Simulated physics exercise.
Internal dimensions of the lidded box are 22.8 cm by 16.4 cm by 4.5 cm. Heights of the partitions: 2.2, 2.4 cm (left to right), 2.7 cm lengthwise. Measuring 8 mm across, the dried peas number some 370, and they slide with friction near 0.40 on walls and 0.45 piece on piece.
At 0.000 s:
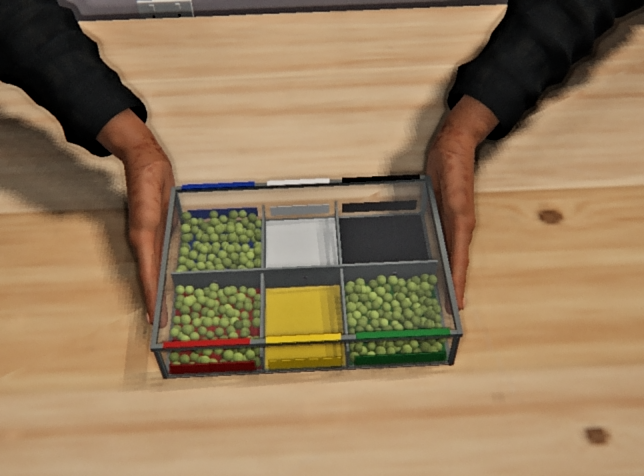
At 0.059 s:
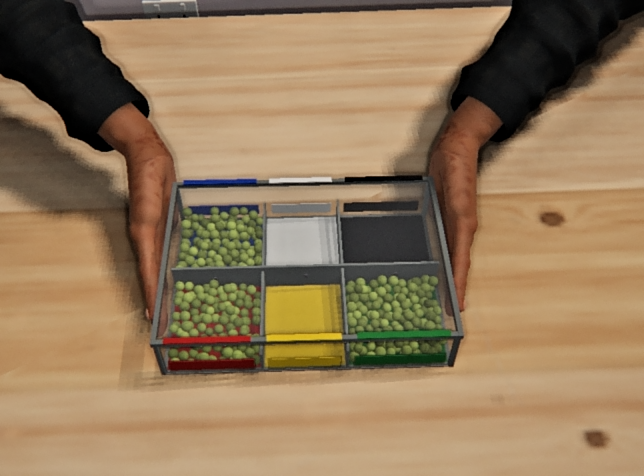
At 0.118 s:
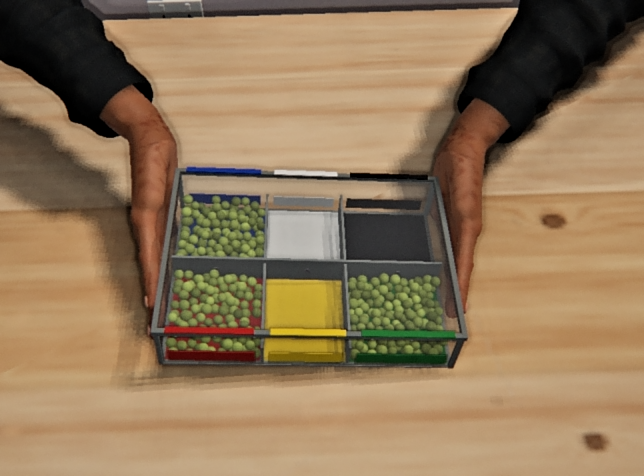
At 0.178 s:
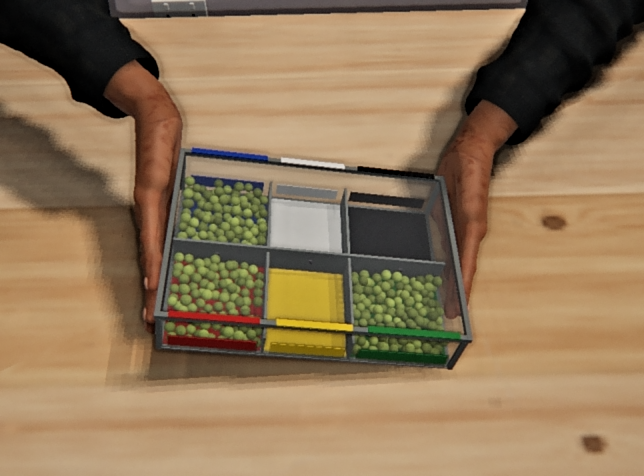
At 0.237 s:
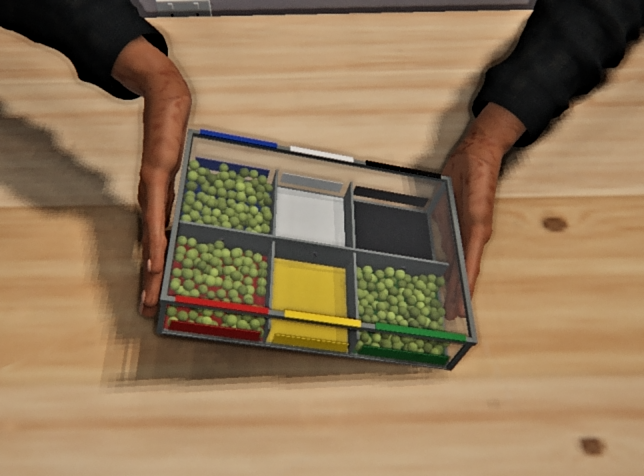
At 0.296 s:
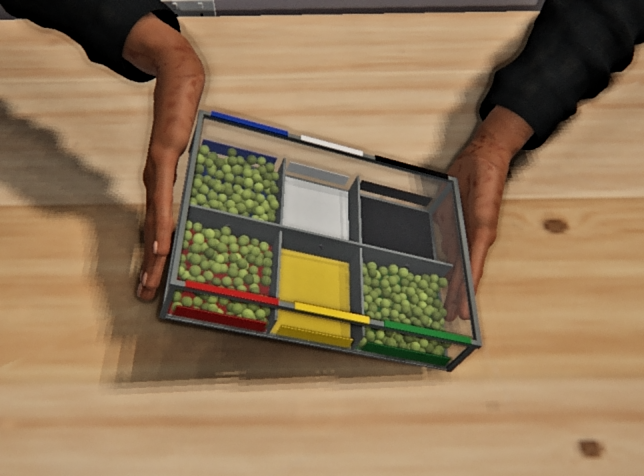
Clear divided box of green peas, held between two hands above a wooden table, tilting gradually with its right side lower.
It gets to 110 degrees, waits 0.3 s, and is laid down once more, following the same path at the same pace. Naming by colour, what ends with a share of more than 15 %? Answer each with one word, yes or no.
Red compartment: No. Blue compartment: No. Green compartment: Yes. Yellow compartment: No. White compartment: No. Black compartment: Yes.
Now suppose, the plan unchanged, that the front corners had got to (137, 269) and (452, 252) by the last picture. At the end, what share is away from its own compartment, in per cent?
Something like 35 in a hundred.
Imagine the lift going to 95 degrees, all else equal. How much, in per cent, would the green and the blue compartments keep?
Result - green at 75 percent, blue at 0 percent.
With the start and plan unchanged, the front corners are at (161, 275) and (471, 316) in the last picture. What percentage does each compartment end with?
Per cent at the finish: Red 0, blue 5, green 35, yellow 0, white 5, black 60.
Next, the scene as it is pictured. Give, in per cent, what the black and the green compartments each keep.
Black at 25 and green at 75, in per cent.
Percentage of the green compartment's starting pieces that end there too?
About 100 in a hundred.
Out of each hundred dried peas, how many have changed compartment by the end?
Roughly 65 %.
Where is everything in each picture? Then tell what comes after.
In the first frame, box tilt 0 degrees, front corners at (156, 346) and (457, 331); red 30 %, blue 35 %, green 35 %.
In the second frame, box tilt 1 degrees, front corners at (156, 341) and (458, 333).
In the third frame, box tilt 5 degrees, front corners at (157, 330) and (461, 335), lowest corner right front.
In the fourth frame, box tilt 11 degrees, front corners at (160, 313) and (466, 337), lowest corner right front.
In the fifth frame, box tilt 16 degrees, front corners at (166, 297) and (471, 339), lowest corner right front.
In the sixth frame, box tilt 21 degrees, front corners at (176, 282) and (475, 342), lowest corner right front; red 30 %, blue 35 %, green 35 %. Its pace works out near 90 degrees a second.
After 1.51 s, tilt 110 degrees; green 70 %, yellow 5 %, black 25 %.
After 2.31 s, tilt 55 degrees; green 75 %, black 25 %.
After 3.14 s, tilt 0 degrees; green 75 %, black 25 %.
By 3.6 s all is still; red 0 %, blue 0 %, green 75 %, yellow 0 %, white 0 %, black 25 %.
